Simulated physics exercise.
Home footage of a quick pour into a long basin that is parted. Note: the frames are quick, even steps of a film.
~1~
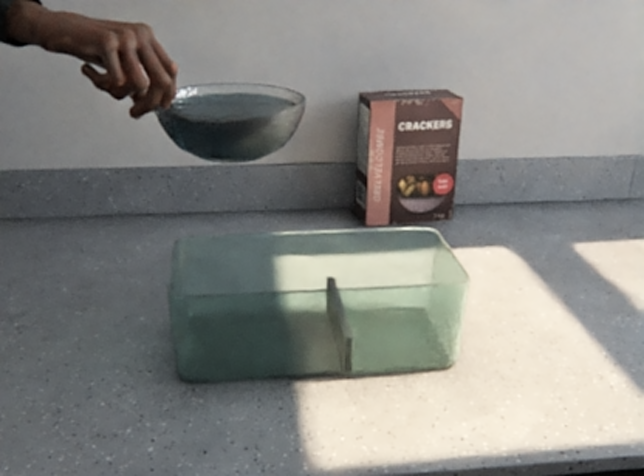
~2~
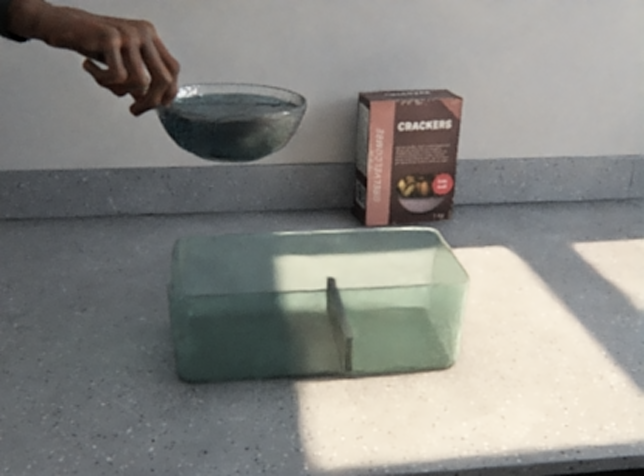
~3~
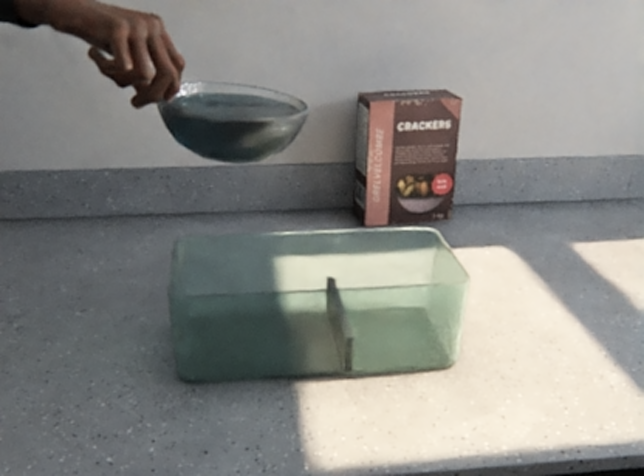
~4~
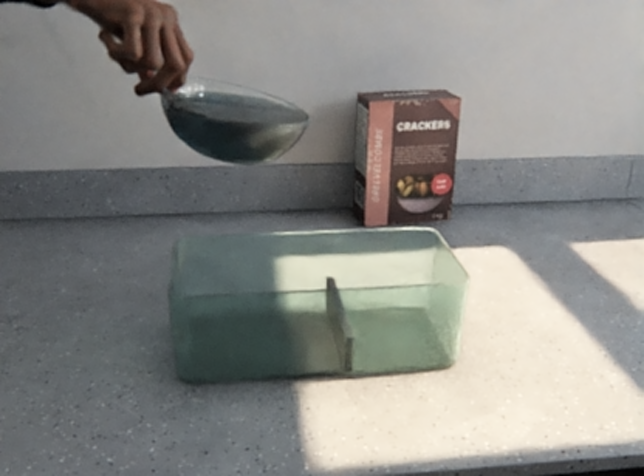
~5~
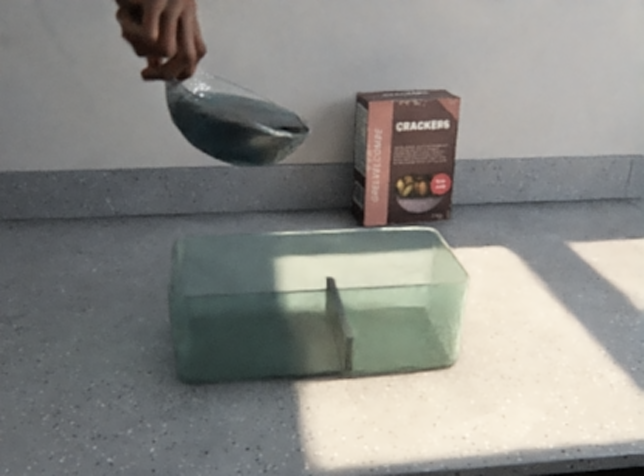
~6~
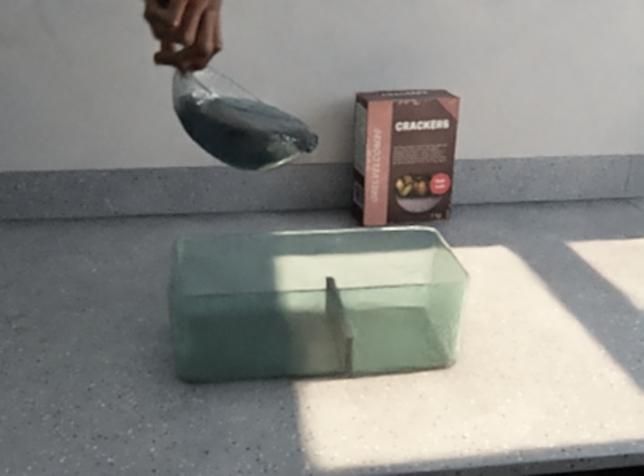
A hand tilts a clear glass bowl of liquid rightward above a divided green basin.
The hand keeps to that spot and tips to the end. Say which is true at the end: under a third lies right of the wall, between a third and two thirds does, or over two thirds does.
A third to two thirds.
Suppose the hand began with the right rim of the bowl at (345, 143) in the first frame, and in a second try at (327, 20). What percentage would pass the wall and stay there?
You'd see around 70 per cent, and then around 65 per cent.
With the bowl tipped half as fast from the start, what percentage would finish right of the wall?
About 70 %.
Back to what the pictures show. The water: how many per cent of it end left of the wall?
Around 45 %.
A moment on, the bowl is tipped right over and 2 per cent is still to pour, 14 is left of the wall and 42 right of it.
Next, the bowl is tipped right over and 0 per cent is still to pour, 40 is left of the wall and 46 right of it.
Then the bowl is tipped right over and 0 per cent is still to pour, 44 is left of the wall and 47 right of it.
Later the bowl is tipped right over and 0 per cent is still to pour, 47 is left of the wall and 48 right of it.
Finally, 47 per cent lies left of the wall, 48 right of it and 5 outside.
